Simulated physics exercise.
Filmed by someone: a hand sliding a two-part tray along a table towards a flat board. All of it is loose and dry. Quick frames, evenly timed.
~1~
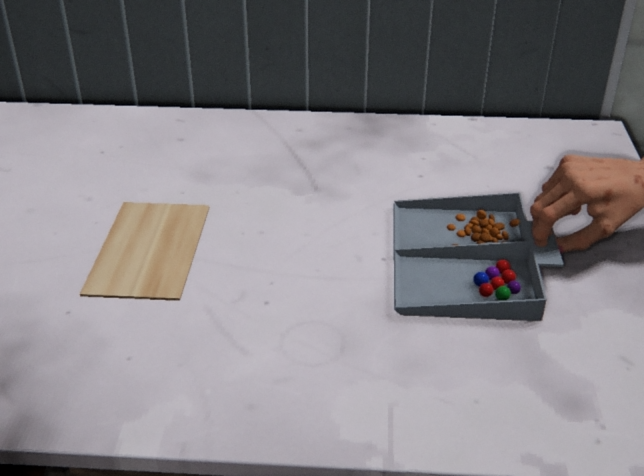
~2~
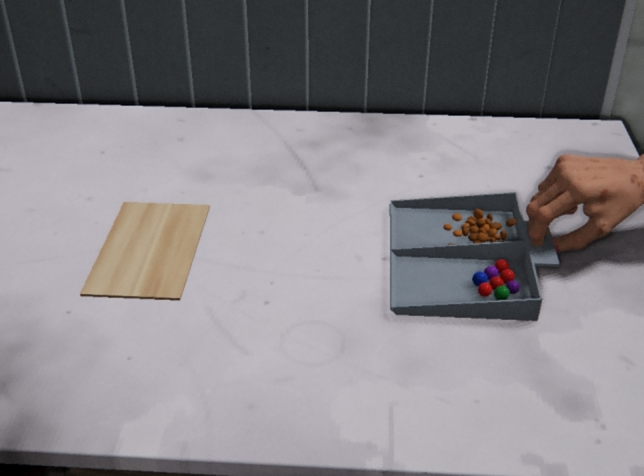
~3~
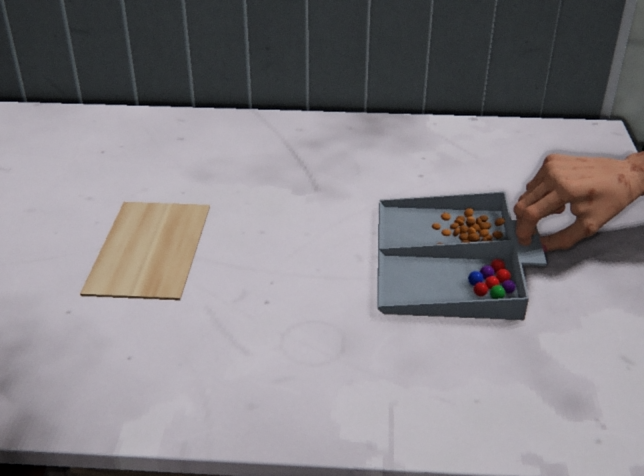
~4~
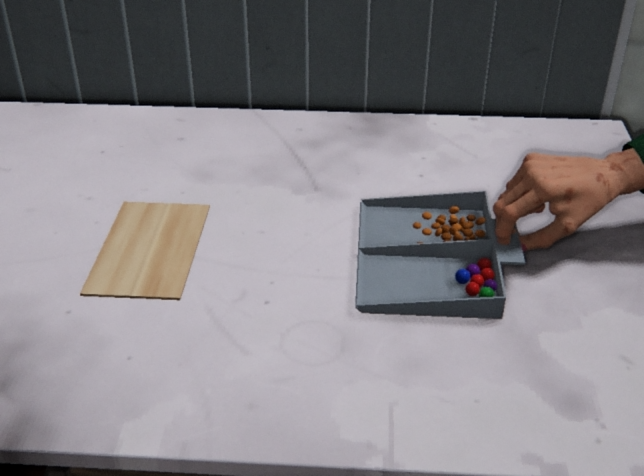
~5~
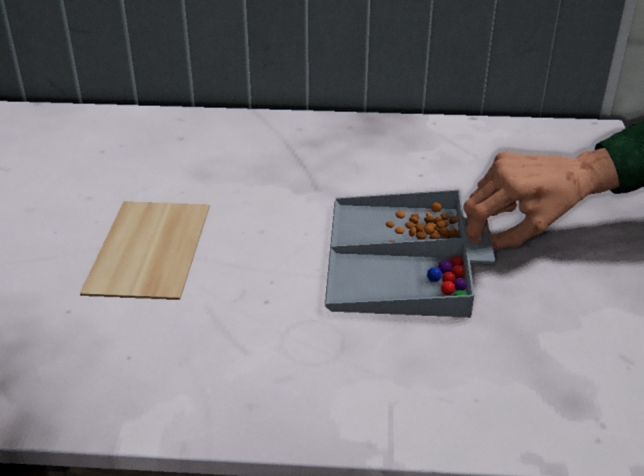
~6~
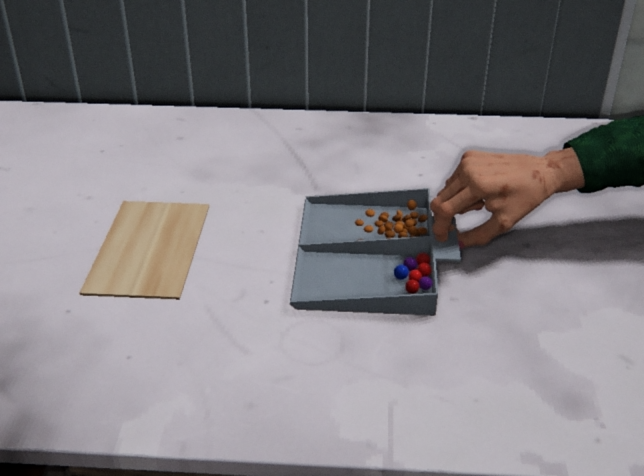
A hand, its dark green sleeve coming into view, slides a grey two-part tray leftward across a pale, stained tabletop before a dark panelled wall, seen from above at an angle by a still camera. Small orange-brown bits sit in the back section and red, blue, purple and green balls in the front, with a light wooden board lying at left. The tray starts slowly, then moves faster, narrowing the gap to the motionless board, while the balls shift and bunch towards its right end.
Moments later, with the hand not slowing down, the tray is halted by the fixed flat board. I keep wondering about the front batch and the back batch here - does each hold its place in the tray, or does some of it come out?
Here is how it goes: The front batch has some come out. The back batch holds its place.
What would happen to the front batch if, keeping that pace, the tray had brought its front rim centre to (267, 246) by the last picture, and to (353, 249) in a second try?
The first time it drops some out, and the second time it goes nowhere.
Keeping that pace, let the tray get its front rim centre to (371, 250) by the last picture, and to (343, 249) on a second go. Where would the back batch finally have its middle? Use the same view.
First try about (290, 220), second try about (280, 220).
Then, 0.09 s after the last picture, tray still sliding, front rim near (248, 245); front batch all inside; back batch all inside.
Then, 0.29 s after the last picture, tray stopped at the flat board; front batch all inside, moved towards the front rim; back batch all inside, moved towards the front rim.
Then, 0.50 s after the last picture, tray stopped at the flat board; front batch about a third out of the tray; back batch all inside, moved towards the front rim.
By the end, tray stopped at the flat board; front batch about half out of the tray; back batch all inside, moved towards the front rim.
